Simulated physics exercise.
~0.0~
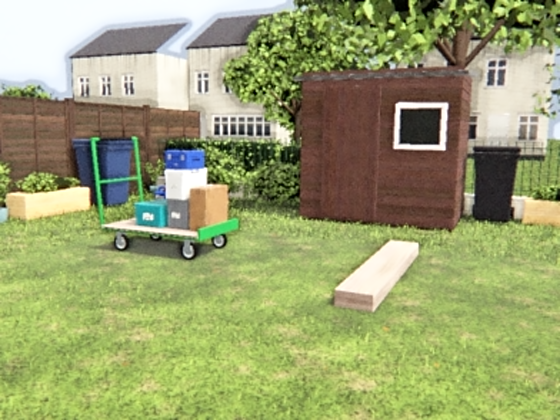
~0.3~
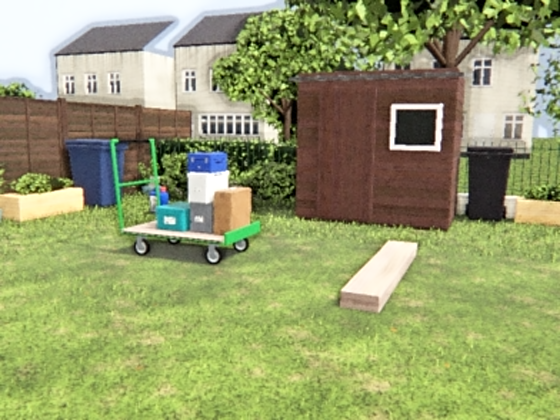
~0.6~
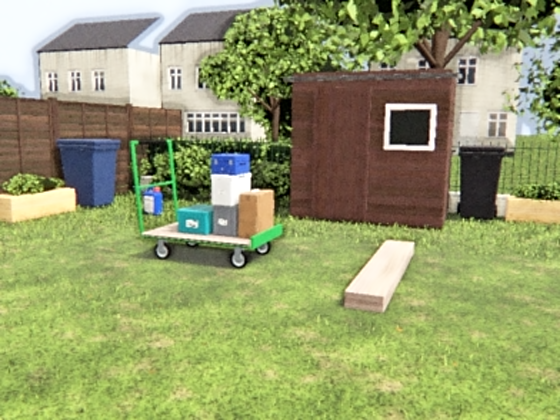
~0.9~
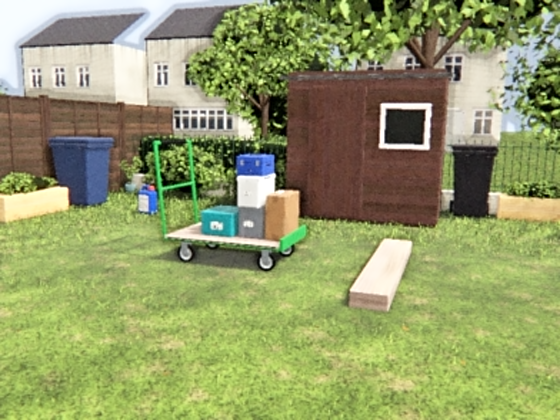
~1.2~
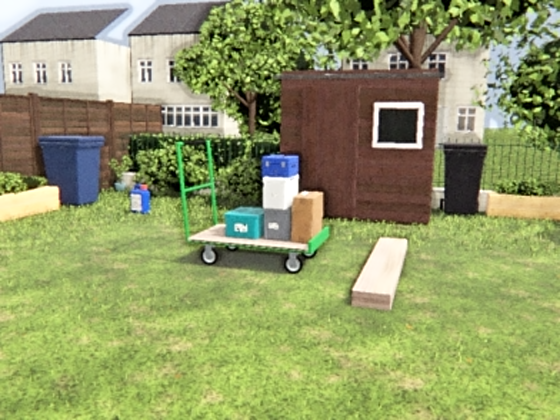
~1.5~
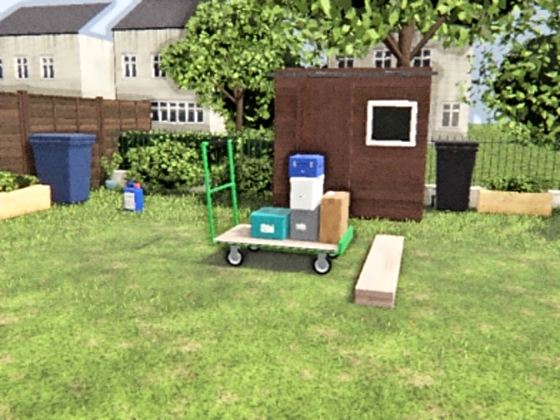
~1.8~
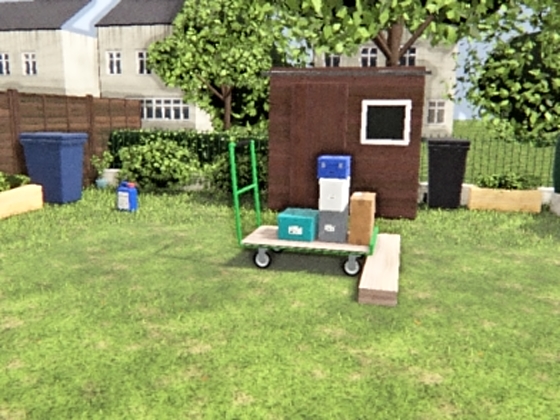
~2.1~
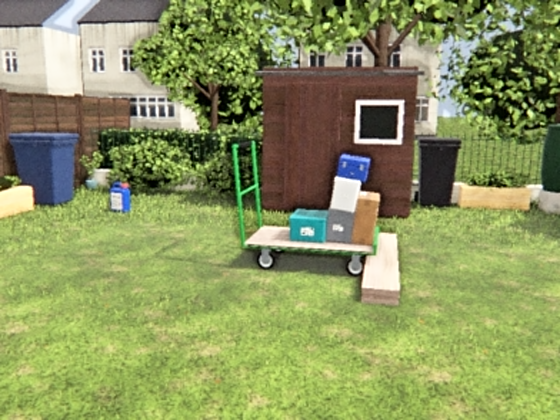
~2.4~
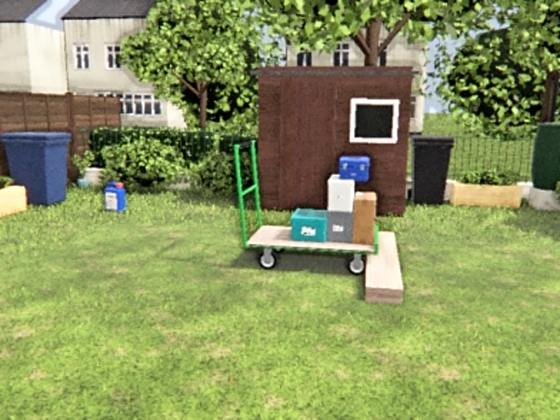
In a sunny back garden with a brown shed, hedges and pale houses behind, the view drifts slowly sideways around the lawn. A green-framed flatbed cart carries a teal tote, a grey tote, a brown parcel and a white tote with a blue toolbox on top. It rolls right across the grass toward a pale wooden beam. The wheels meet the beam and the cart stops short. The white tote leans and the blue toolbox tips forward with it, then both settle level again. The cart rests against the beam with its whole load still aboard.
